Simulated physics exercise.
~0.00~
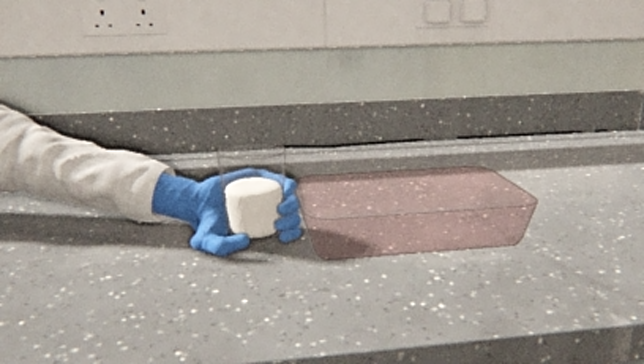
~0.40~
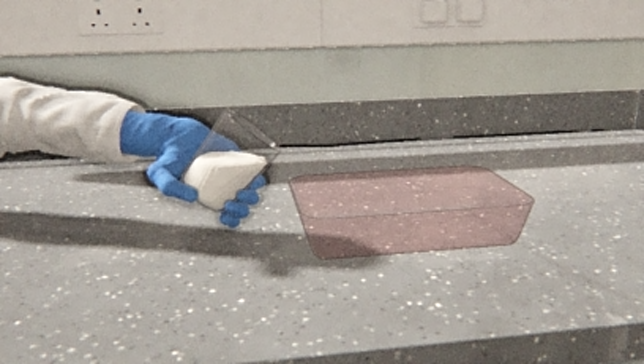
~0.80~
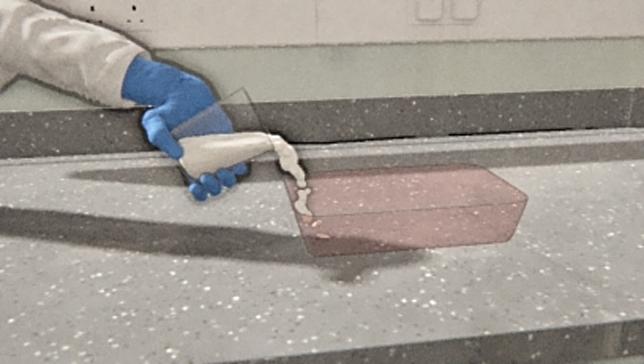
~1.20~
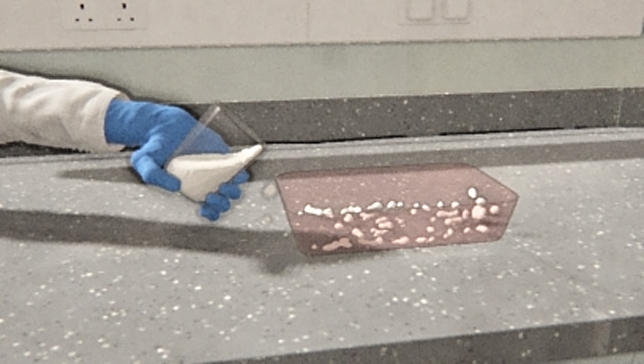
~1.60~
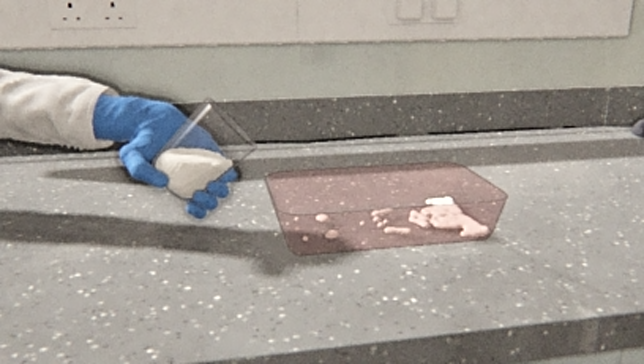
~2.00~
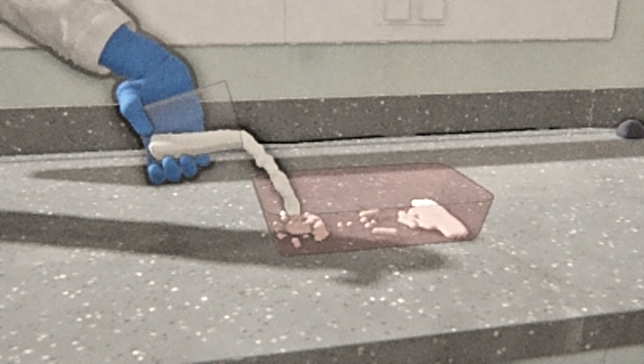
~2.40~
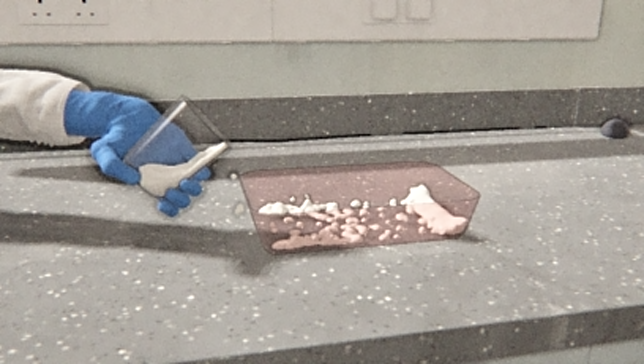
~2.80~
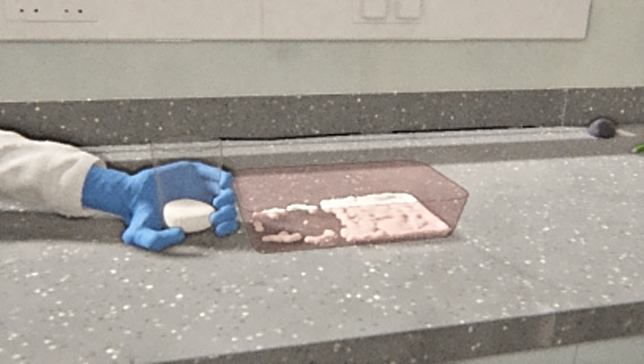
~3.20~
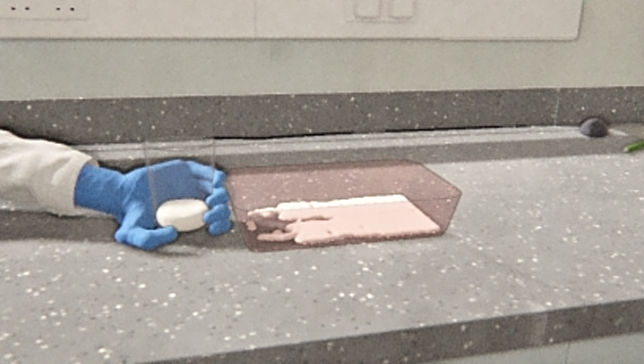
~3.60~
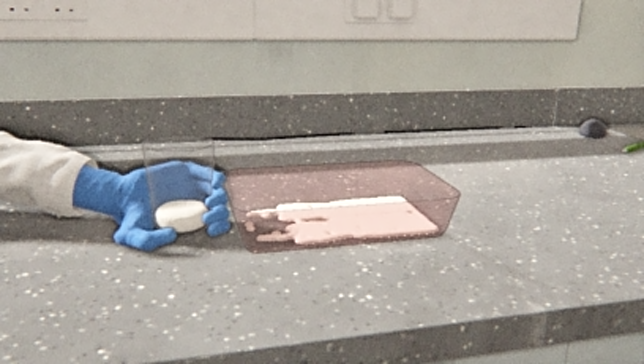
On a speckled grey worktop below a pale wall with sockets, seen from the front and slightly above, a blue-gloved hand in a white sleeve holds a clear tumbler of white milk at left, beside an empty, see-through pinkish oblong dish. The hand lifts and tips the tumbler rightward, sending a white stream into the dish. It eases back, then rises and tilts further for a second pour as the view drifts slightly right. The tumbler is levelled and lowered beside the dish. Finally, a shallow white layer covers much of the dish's bottom, and some milk remains in the tumbler.
